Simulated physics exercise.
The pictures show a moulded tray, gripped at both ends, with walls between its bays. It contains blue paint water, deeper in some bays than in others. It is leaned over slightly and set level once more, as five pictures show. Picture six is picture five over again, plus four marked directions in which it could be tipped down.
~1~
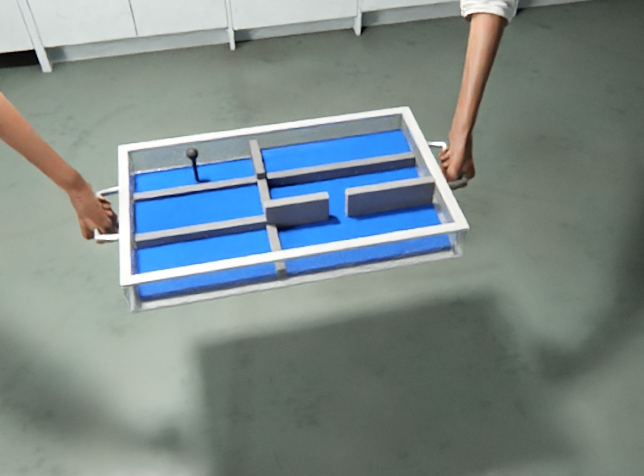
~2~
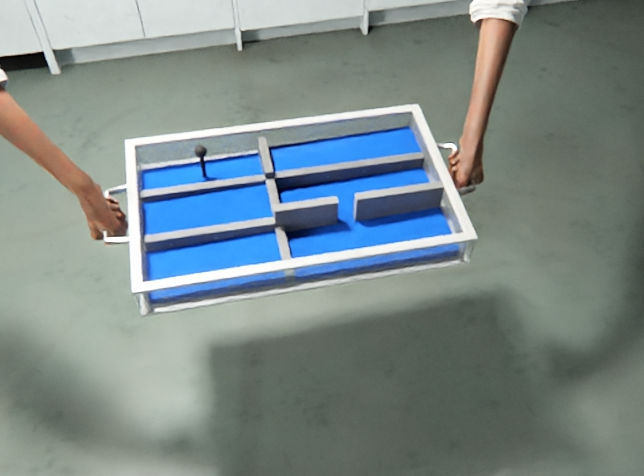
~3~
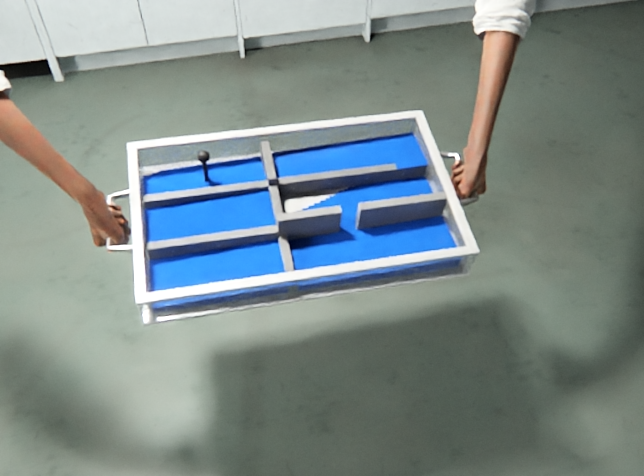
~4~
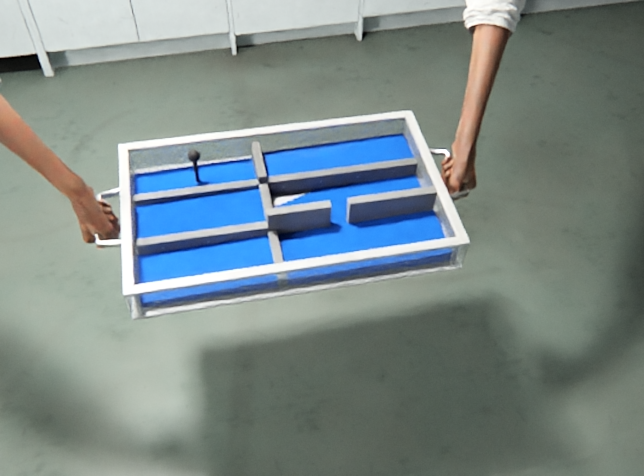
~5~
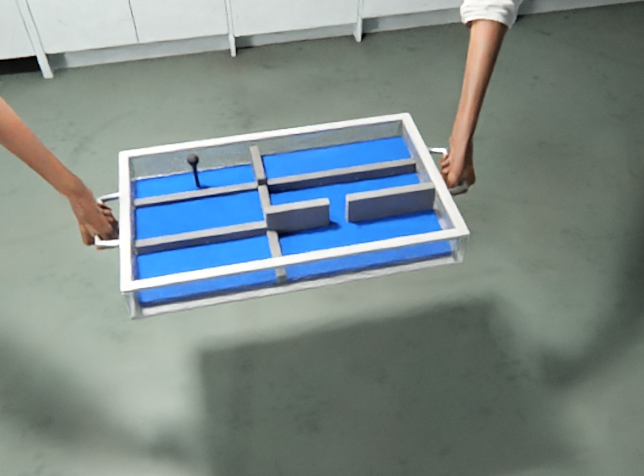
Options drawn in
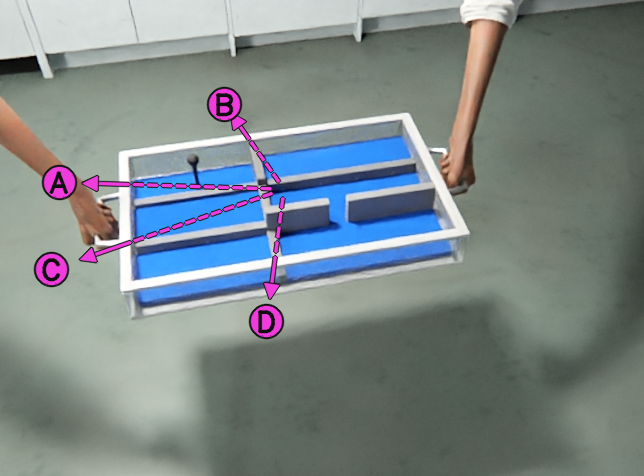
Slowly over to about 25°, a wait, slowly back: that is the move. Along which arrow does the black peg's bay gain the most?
B.
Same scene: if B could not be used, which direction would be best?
Here it is direction A.
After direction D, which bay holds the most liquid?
It is the front left one.
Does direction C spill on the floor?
Yes.
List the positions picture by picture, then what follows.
In the first frame, the tray is level; deepest in the back right bay, at (334, 154), shallowest in the back left; black peg at (192, 154).
In the second frame, tipped about 6° down to the front; no wall is crossed.
In the third frame, tipped about 9° down to the front; liquid runs over two walls; black peg at (204, 157).
In the fourth frame, tipped about 5° down to the front; no wall is crossed.
In the fifth frame, the tray is level; deepest in the back right bay, at (334, 160), shallowest in the back left; black peg at (193, 160).
In magenta, A ends at (88, 183); B ends at (234, 118); C ends at (85, 257); D ends at (270, 293).
With A, about 17 % of the liquid ends in the peg's bay; about 43 % goes over the rim.
With B, about 27 % of the liquid ends in the peg's bay; about 18 % goes over the rim.
With C, about 7 % of the liquid ends in the peg's bay; about 46 % goes over the rim.
With D, about 5 % of the liquid ends in the peg's bay; about 31 % goes over the rim.
